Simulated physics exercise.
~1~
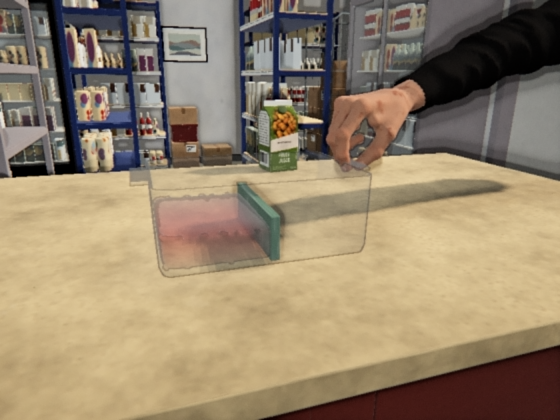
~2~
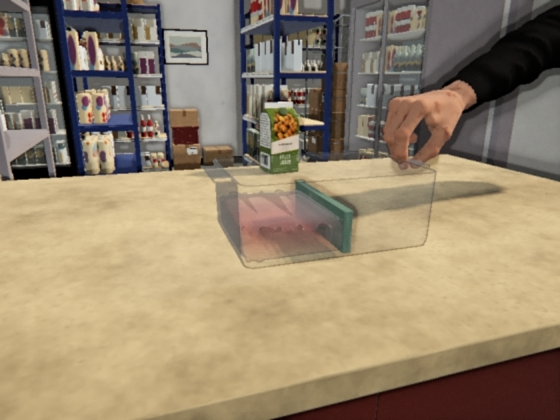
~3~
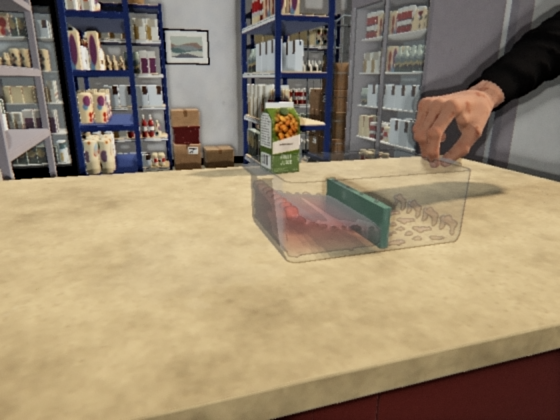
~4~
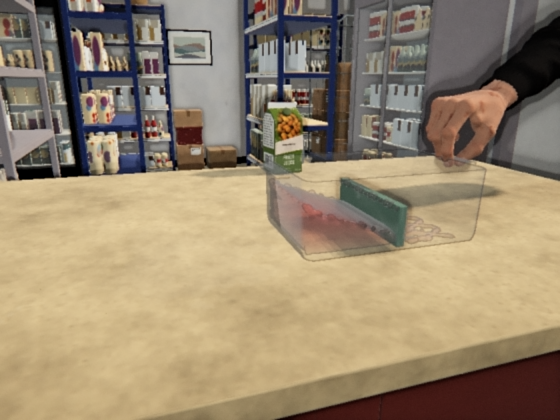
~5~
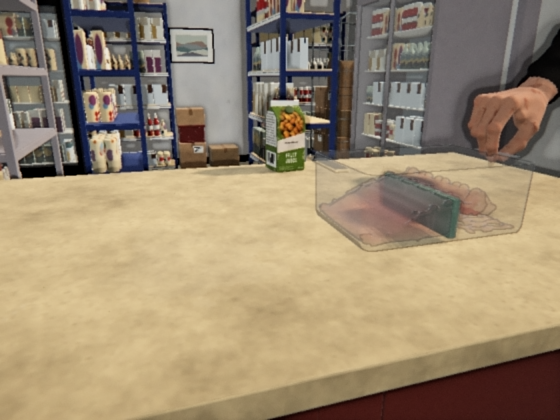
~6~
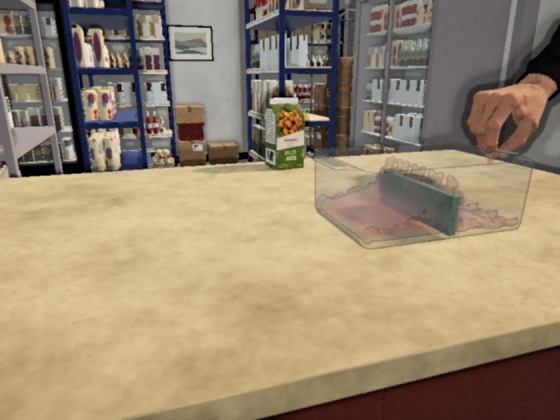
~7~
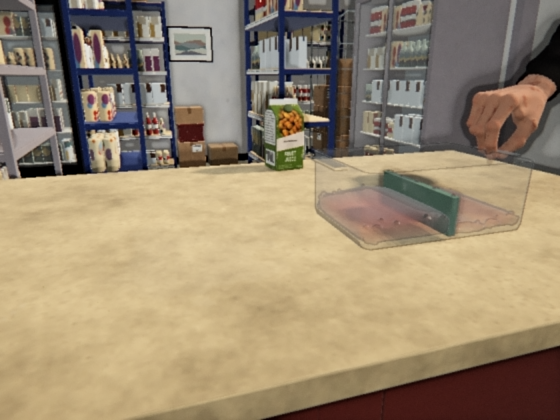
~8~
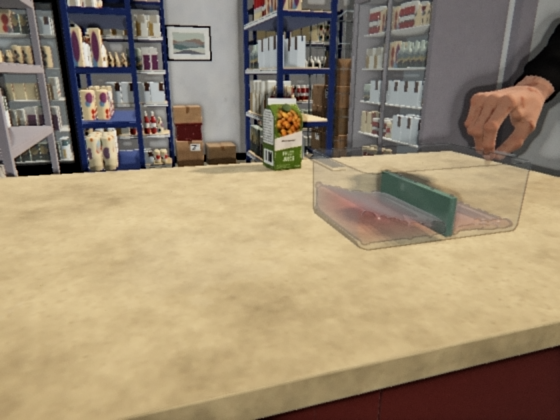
A hand pulling a clear divided box rightward across a counter, reddish liquid sloshing over the low green wall and settling on both sides.
